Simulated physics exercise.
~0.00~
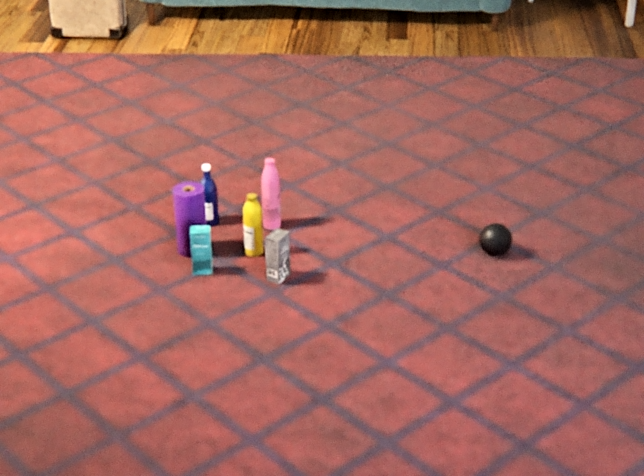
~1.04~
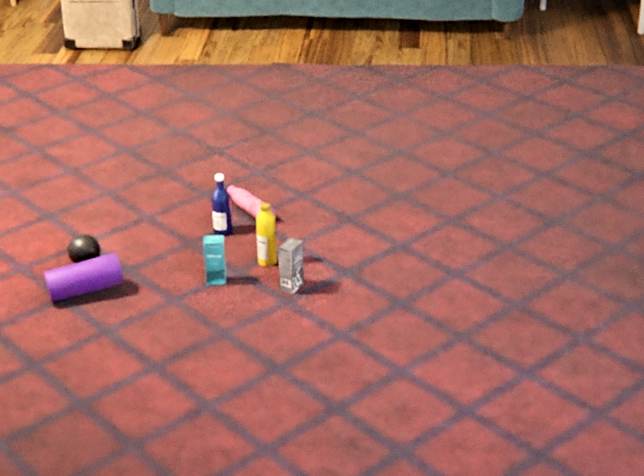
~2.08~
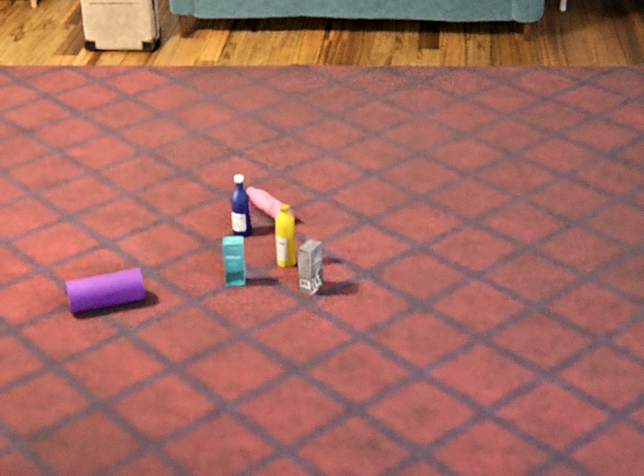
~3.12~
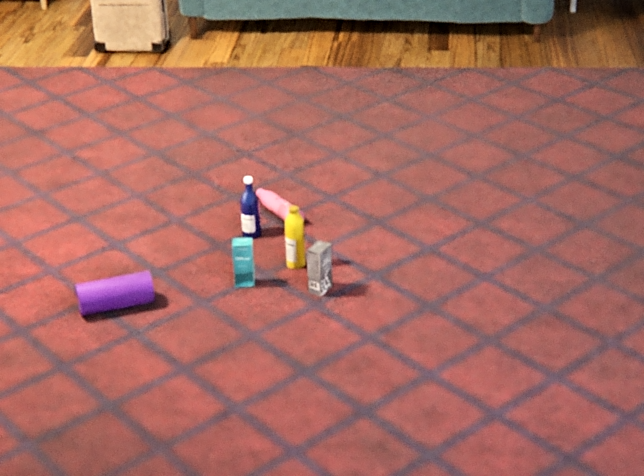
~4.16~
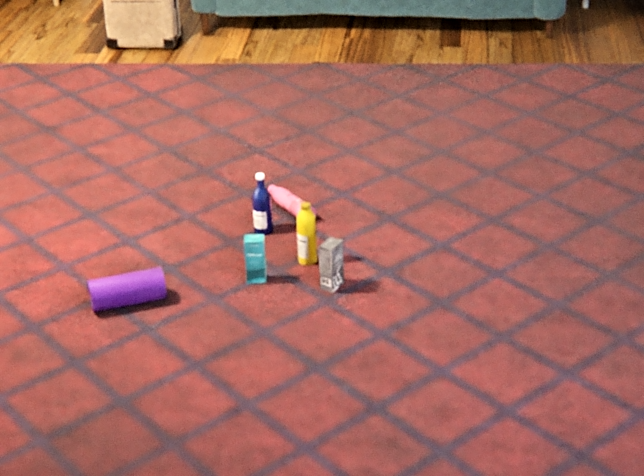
The clip opens on a red rug with a dark diamond pattern, where three bottles, a purple roll and two small cartons stand in a cluster, with a black ball off to the right. The ball travels left to the far side of the group, and the pink bottle and the purple roll topple. The roll comes to lie on its side at the left, near the ball, which then passes out of sight. The view shifts slightly left. At the end, the roll and pink bottle lie still, while the blue and yellow bottles and both cartons remain standing.
